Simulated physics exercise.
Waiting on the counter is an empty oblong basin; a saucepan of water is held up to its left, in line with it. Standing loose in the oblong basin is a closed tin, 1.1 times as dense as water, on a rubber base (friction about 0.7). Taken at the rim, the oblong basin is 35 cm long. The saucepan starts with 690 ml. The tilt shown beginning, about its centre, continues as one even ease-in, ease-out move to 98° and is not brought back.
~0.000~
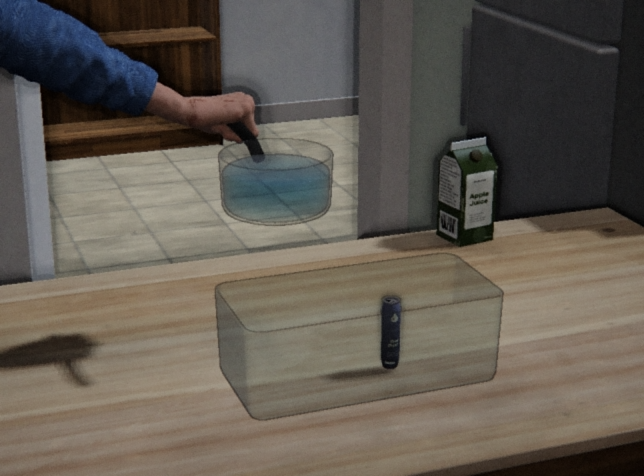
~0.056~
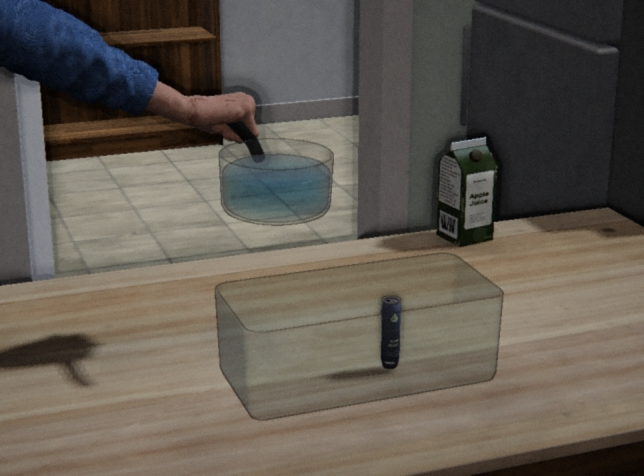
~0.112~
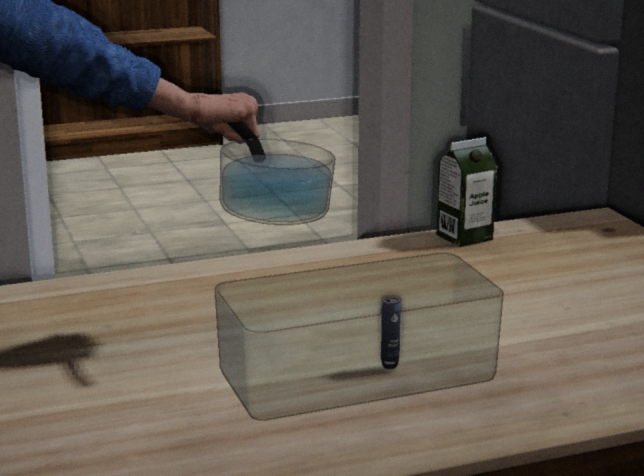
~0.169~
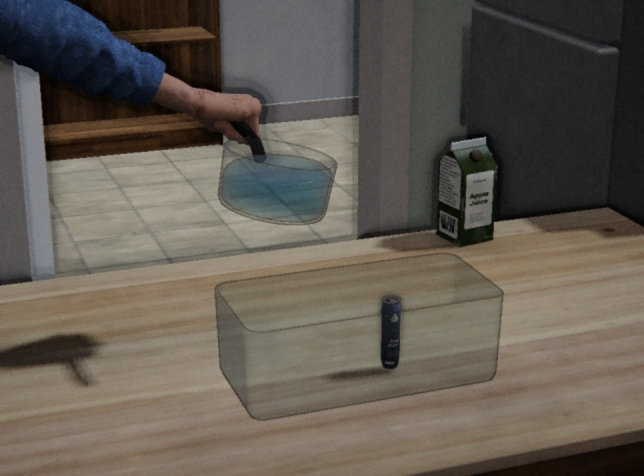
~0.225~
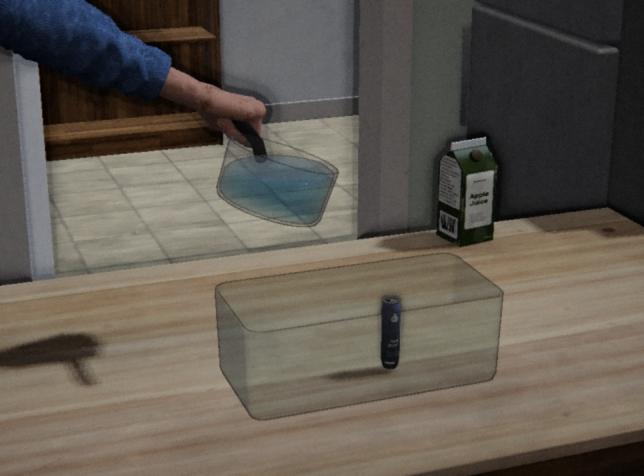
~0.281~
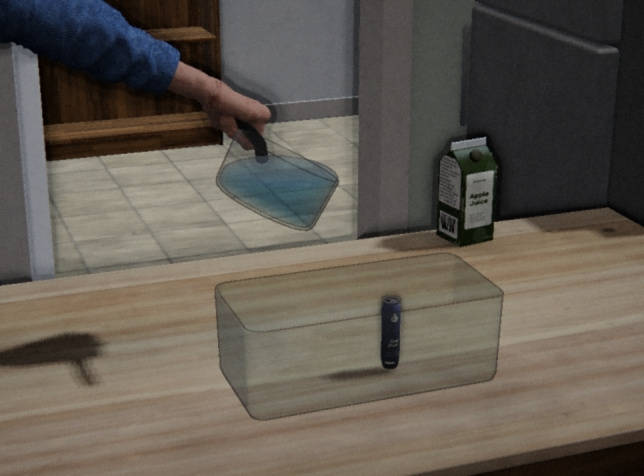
On a wooden kitchen counter, a clear oblong basin with a small dark upright object sits near a juice carton, while a blue-sleeved hand holds up a see-through saucepan of blue water and steadily tilts it rightward.
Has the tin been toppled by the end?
Yes, it has gone over.
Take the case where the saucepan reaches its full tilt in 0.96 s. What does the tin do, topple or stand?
Result: Tin tipped over.
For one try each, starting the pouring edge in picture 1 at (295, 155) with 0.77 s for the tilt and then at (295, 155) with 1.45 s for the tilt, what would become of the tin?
Try 1: Still standing; try 2: Still standing.
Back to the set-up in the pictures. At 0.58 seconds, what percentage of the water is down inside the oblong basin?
Roughly 20 per cent.
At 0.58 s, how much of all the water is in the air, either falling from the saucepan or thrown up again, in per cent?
44 per cent.
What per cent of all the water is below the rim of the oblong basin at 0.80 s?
Some 80 per cent.
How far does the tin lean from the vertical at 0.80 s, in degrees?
It sits at roughly 50°.
After 0.58 s the tilt is 84° and 37 per cent is still to pour; the tin stands where it began.
After 0.80 s the tilt is 98° and 9 per cent is still to pour; the tin leans 50°.
After 1.02 s the tilt is 98° and 2 per cent is still to pour; the tin lies on its side.
After 1.27 s the tilt is 98° and 0 per cent is still to pour; the tin lies on its side.
In the end the tin lies on its side.
